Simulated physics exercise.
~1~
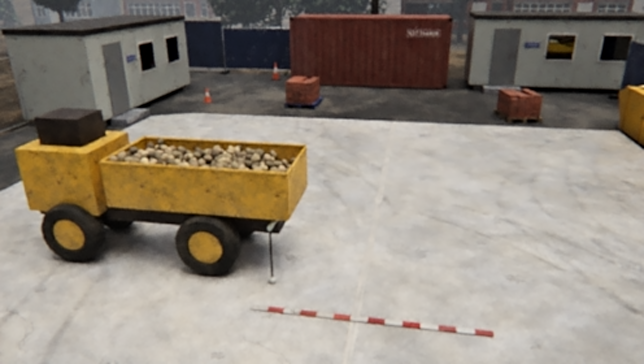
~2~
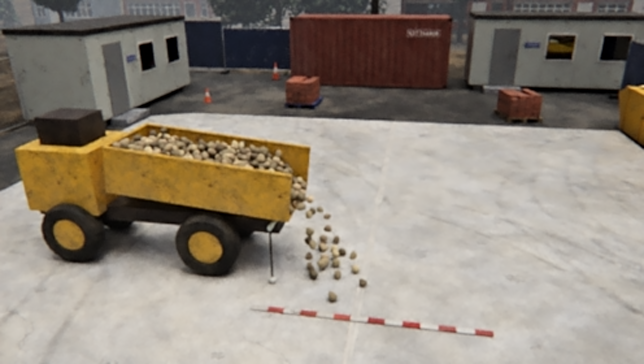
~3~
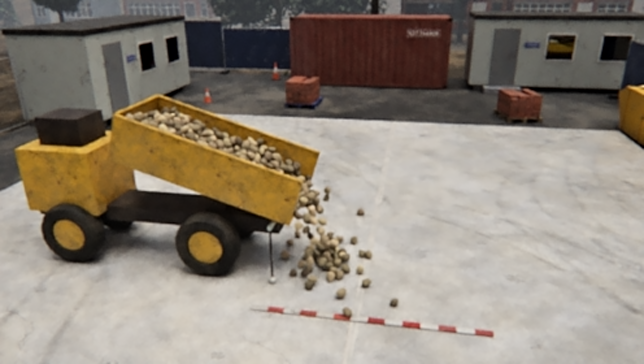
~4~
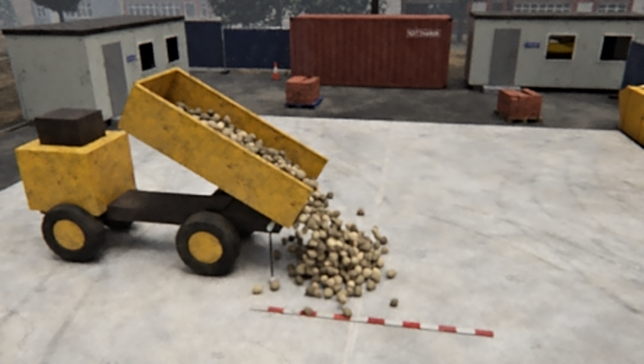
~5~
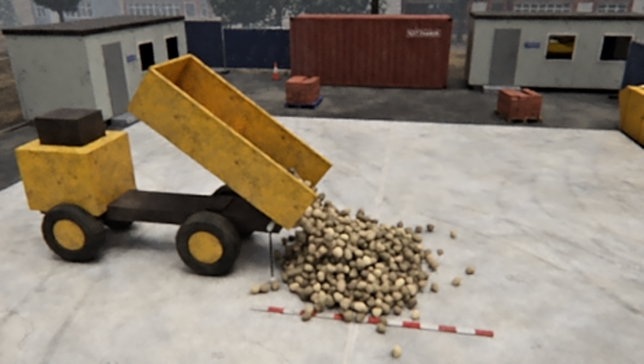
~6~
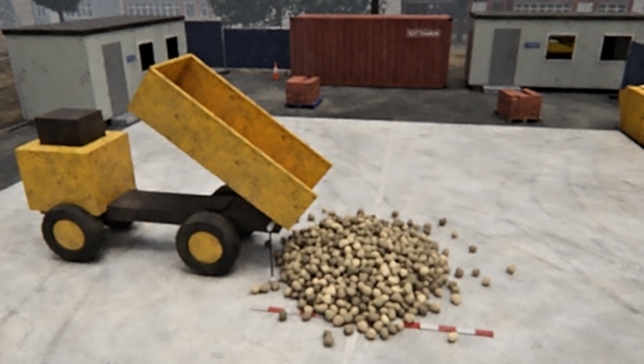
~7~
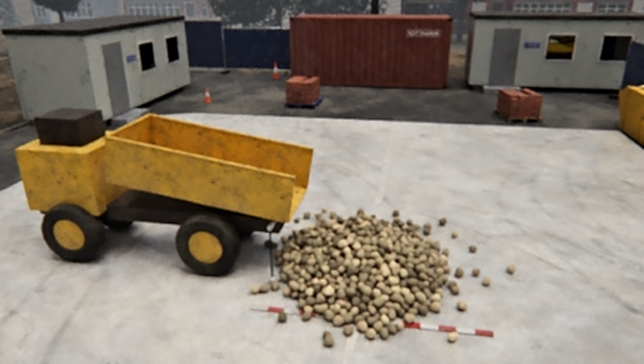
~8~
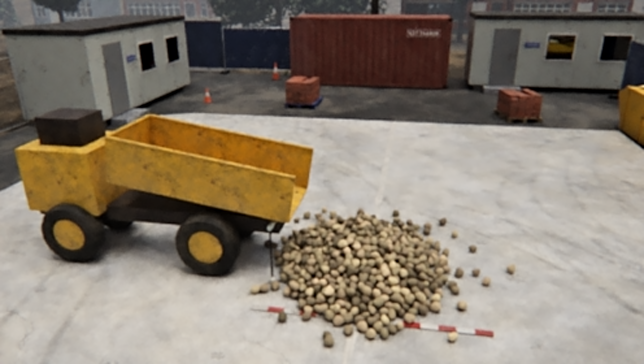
A yellow dump truck with black wheels and a raised-edge bed full of rounded, pale brown stones stands at left on a pale paved yard, seen from slightly above. A red-and-white striped staff lies on the ground to its right, with grey cabins, a rust-red container and small brick stacks behind. The bed tilts up steadily, and stones spill from its right end, slowly at first, then in a thick stream. They build a broad heap that spreads over part of the staff, a few rolling farther right. The emptied bed lowers most of the way and stays slightly tilted beside the still heap.
